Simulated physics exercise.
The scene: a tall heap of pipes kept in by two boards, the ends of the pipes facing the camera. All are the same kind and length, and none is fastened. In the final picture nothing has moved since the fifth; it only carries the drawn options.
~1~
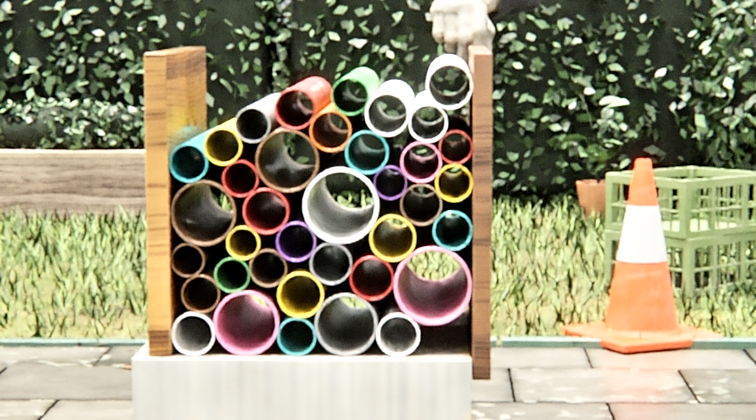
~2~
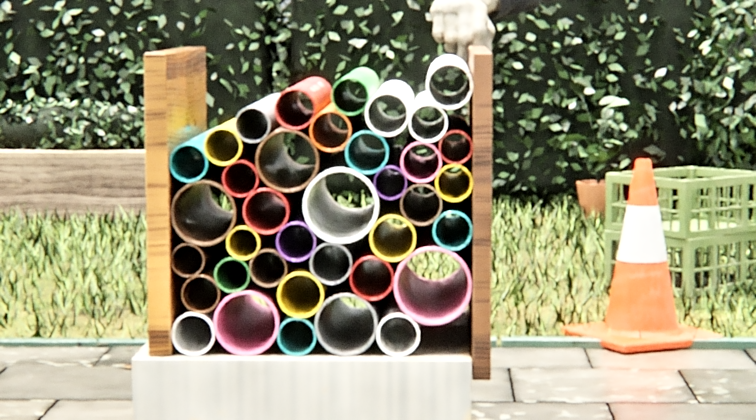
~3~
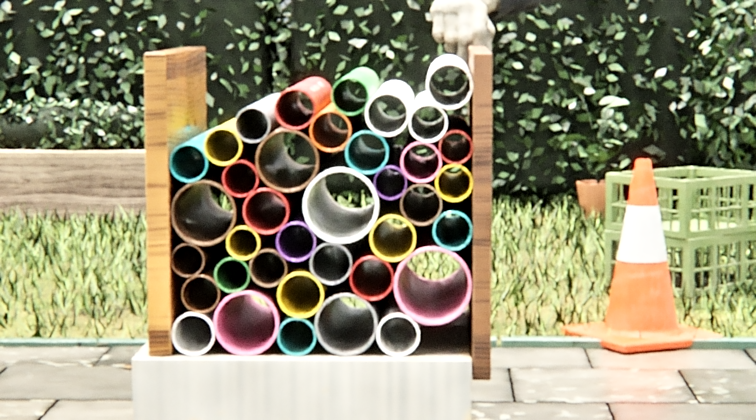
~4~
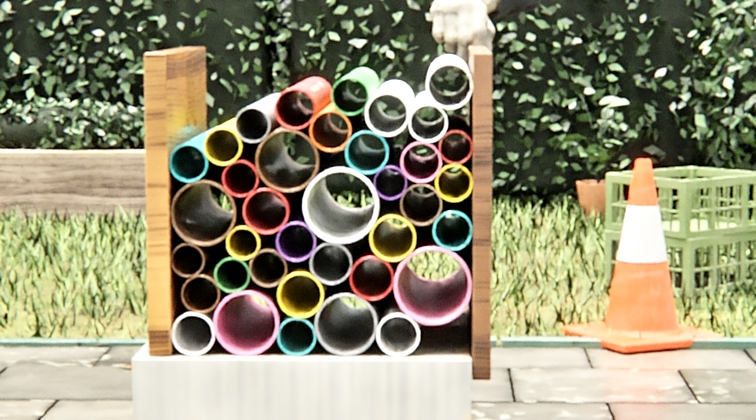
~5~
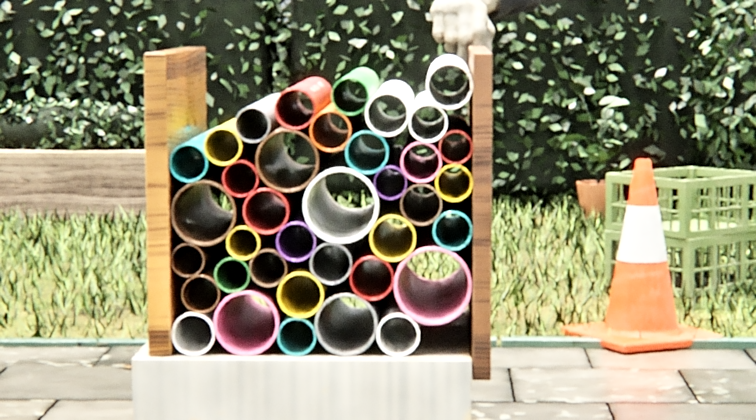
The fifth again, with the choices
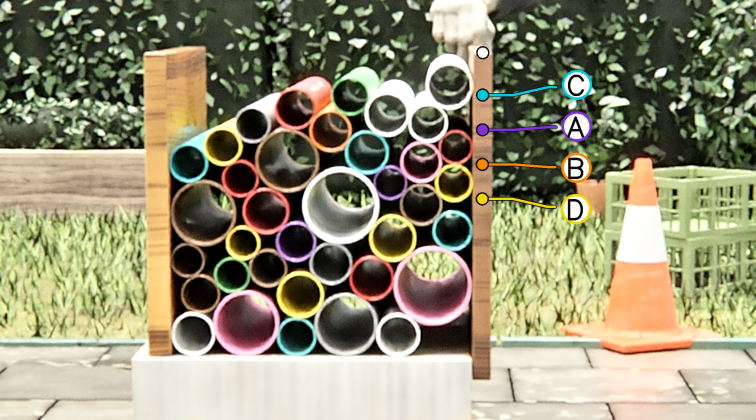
A pale hand stays at the right board's top while the stacked colourful pipes remain still.
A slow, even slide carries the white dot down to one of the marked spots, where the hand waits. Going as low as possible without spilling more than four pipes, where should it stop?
At most to D.
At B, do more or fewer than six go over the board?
Fewer than six.
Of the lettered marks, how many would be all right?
Four of them.
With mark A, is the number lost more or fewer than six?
At A, fewer than six.
On the marked copy, A at (482, 129); B at (482, 165); C at (483, 95); D at (482, 199); the white dot at (483, 52).
Taking D. A third of the way, top of the board (473, 119).
Two thirds of the way, top of the board (473, 194).
When it is over, top of the board (473, 198), three out over the board.
As for the rest, A none out over the board; B one out over the board; C none out over the board.
